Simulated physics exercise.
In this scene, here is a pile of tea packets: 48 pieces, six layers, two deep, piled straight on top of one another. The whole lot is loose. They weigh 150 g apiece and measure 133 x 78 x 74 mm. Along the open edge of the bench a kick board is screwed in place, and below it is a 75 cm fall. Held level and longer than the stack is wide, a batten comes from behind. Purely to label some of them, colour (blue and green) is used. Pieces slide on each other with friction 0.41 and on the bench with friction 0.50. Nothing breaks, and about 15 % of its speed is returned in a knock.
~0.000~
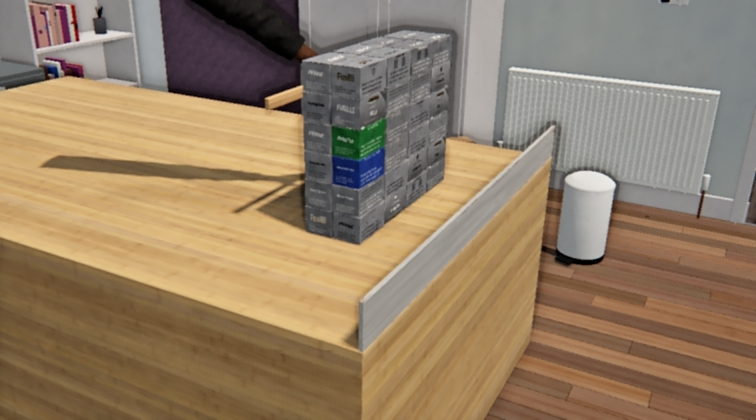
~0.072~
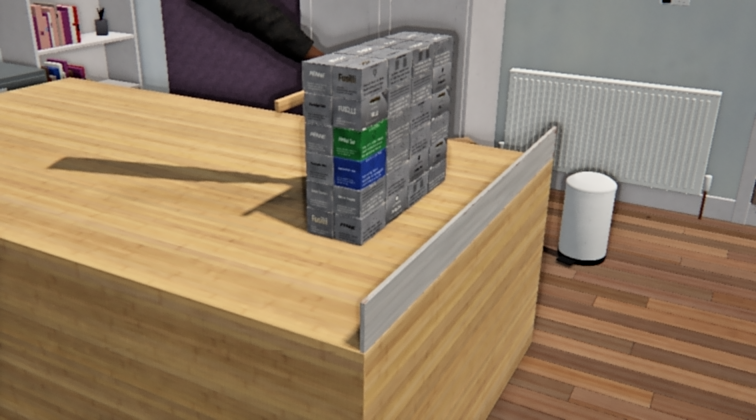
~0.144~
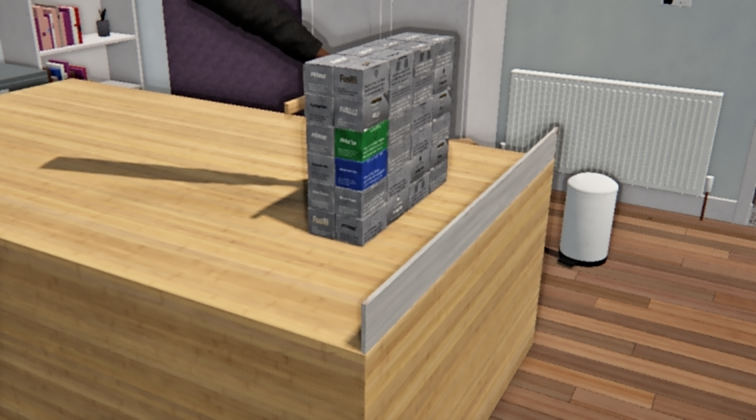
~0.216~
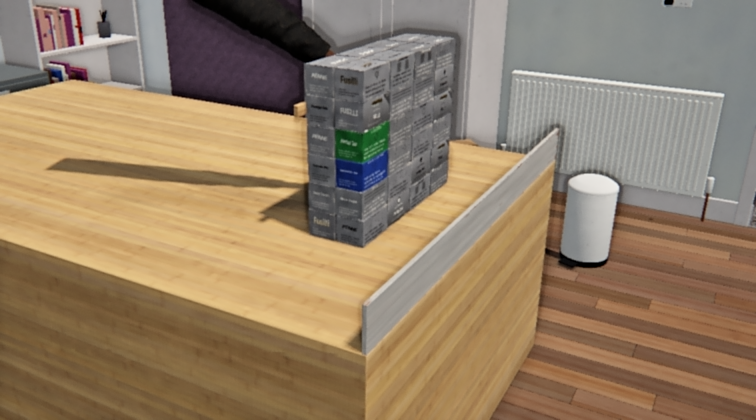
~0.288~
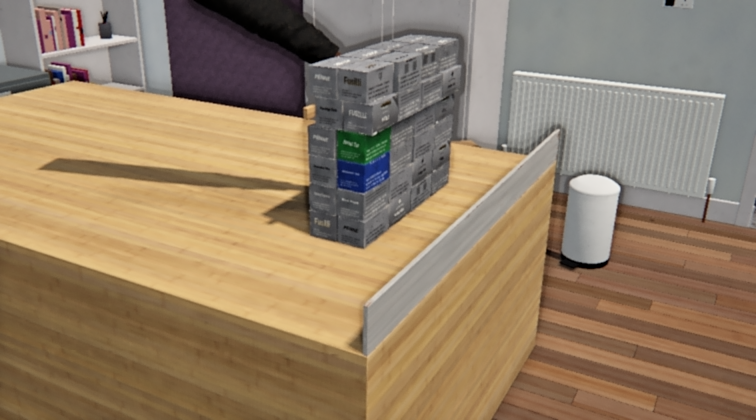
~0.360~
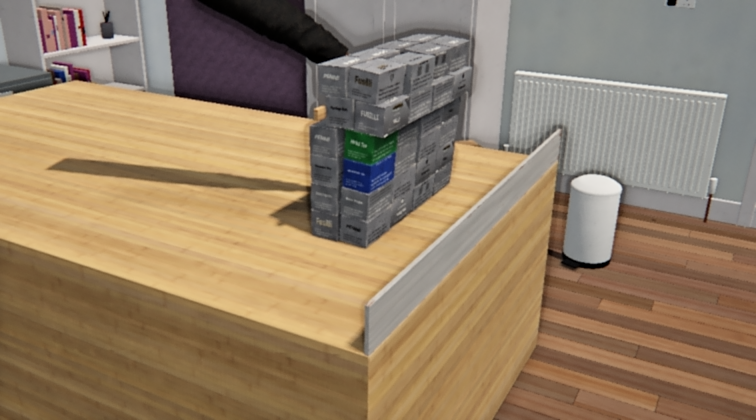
In a room with a wooden floor, a white radiator and a bookshelf, a light wooden bench is seen from above one corner. A block of small grey packets, one green above one blue, stands near a pale strip along the bench's right edge, with a dark arm behind. The arm moves in, and the upper layers slide rightward over the lower ones, the coloured pair shifting and turning slightly.
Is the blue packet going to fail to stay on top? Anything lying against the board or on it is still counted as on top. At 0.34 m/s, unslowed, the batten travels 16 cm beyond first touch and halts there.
No, it holds.
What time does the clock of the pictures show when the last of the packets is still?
About 2.0 s.
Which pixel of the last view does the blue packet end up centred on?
Somewhere close to (442, 241), I'd say.
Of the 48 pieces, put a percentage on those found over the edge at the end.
25 per cent.
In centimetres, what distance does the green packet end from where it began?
Displacement of green = 110 cm.
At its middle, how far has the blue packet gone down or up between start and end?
About 15 cm lower.
After 0.52 s, none of the 48 packets over the edge, 32 disturbed; blue packet 16° from how it stood; green packet 16° from how it stood.
After 0.70 s, none of the 48 packets over the edge, 32 disturbed; blue packet 41° from how it stood; green packet 41° from how it stood, 39 mm lower.
After 0.92 s, 8 of the 48 packets over the edge; blue packet on its side; green packet upside down.
After 1.28 s, 12 of the 48 packets over the edge; blue packet on its side; green packet 97 cm lower.
In the end (2.4 s), 12 of the 48 packets over the edge; blue packet on its side; green packet 97 cm lower. From the last view, middles, blue packet near (442, 241).
